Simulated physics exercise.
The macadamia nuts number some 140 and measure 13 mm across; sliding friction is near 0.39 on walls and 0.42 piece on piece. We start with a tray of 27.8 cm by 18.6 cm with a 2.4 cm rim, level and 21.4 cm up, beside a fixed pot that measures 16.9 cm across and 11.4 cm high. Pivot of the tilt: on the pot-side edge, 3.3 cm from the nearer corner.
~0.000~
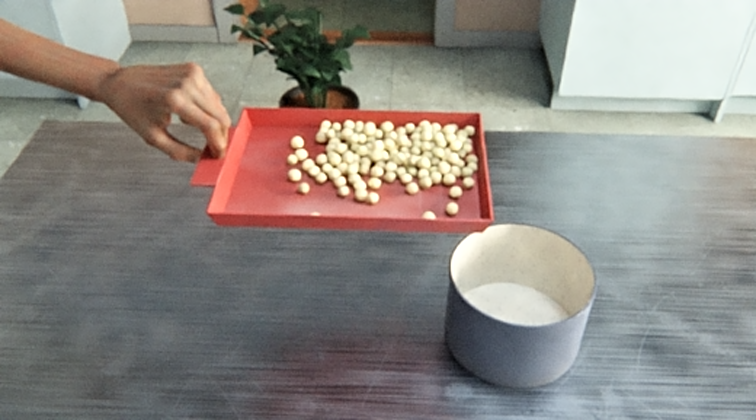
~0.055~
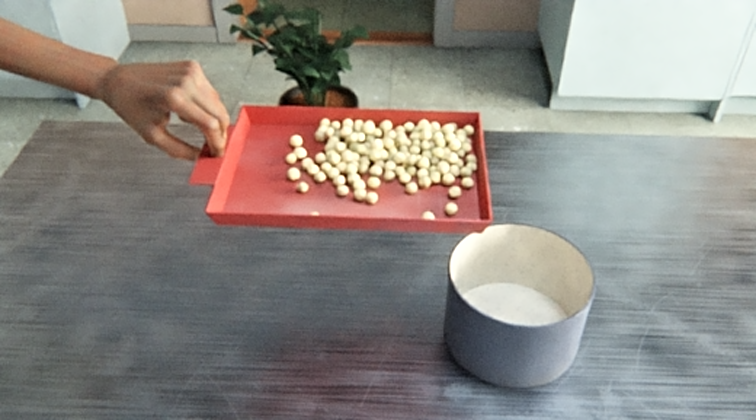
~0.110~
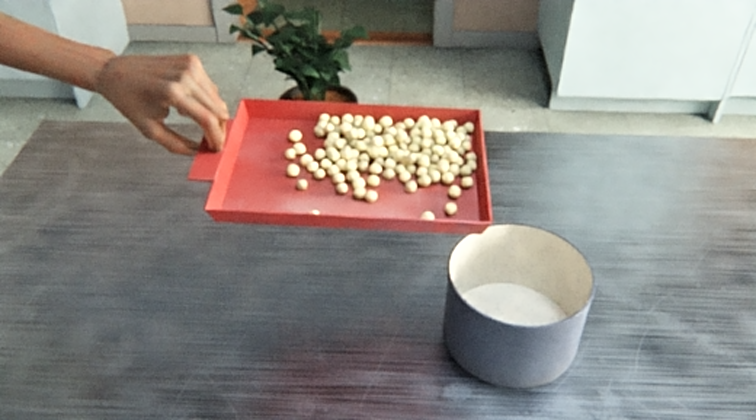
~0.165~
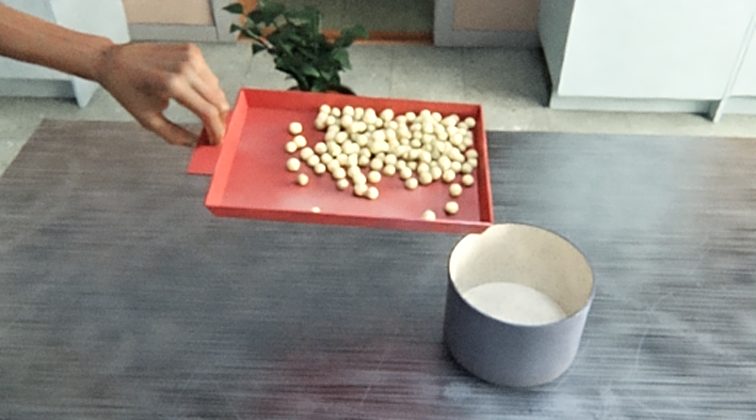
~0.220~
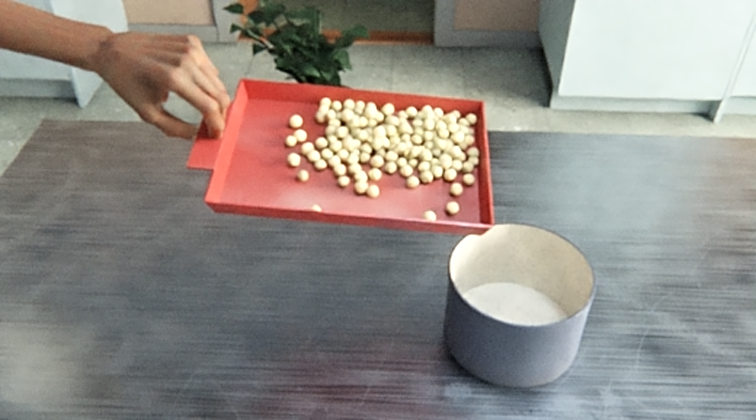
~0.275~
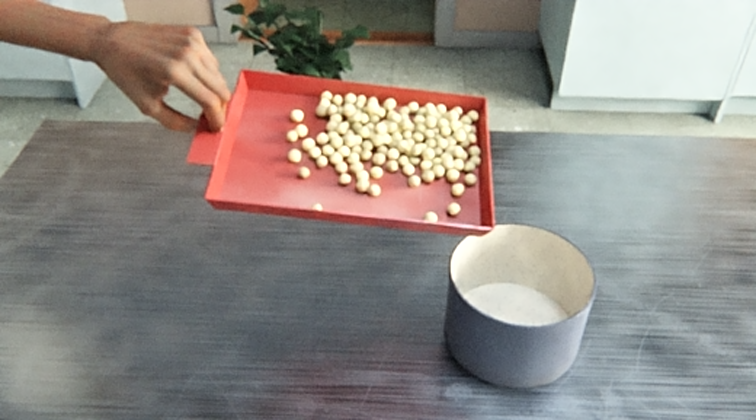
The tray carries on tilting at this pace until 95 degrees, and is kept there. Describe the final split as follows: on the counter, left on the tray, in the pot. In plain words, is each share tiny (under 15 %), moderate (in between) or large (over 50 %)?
At the end, counter: Over half, left on the tray: Not much, pot: A good chunk.
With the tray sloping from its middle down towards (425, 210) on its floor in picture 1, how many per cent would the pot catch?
Roughly 65 % of the pieces.
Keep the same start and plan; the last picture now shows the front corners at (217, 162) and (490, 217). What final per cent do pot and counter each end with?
You'd end with pot at 70 and counter at 30.
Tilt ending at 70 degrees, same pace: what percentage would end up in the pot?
It would be near 30 per cent.
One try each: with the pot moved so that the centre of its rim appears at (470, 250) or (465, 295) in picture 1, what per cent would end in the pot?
0 % and 95 %.
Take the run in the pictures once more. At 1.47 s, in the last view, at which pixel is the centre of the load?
The middle of the load should be near (459, 197) then.
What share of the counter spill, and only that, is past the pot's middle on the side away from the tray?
It comes to near 40 percent.
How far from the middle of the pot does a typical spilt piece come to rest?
That comes to near 22 cm.
After 0.99 s, tilt 51 degrees; the tray holds 95 %, the pot 0 %.
After 1.47 s, tilt 77 degrees; the tray holds 90 %, the pot 5 %.
After 2.02 s, tilt 95 degrees; the tray holds 0 %, the pot 30 %.
By 3.0 s all is still; counter 70 %, tray 0 %, pot 30 %.
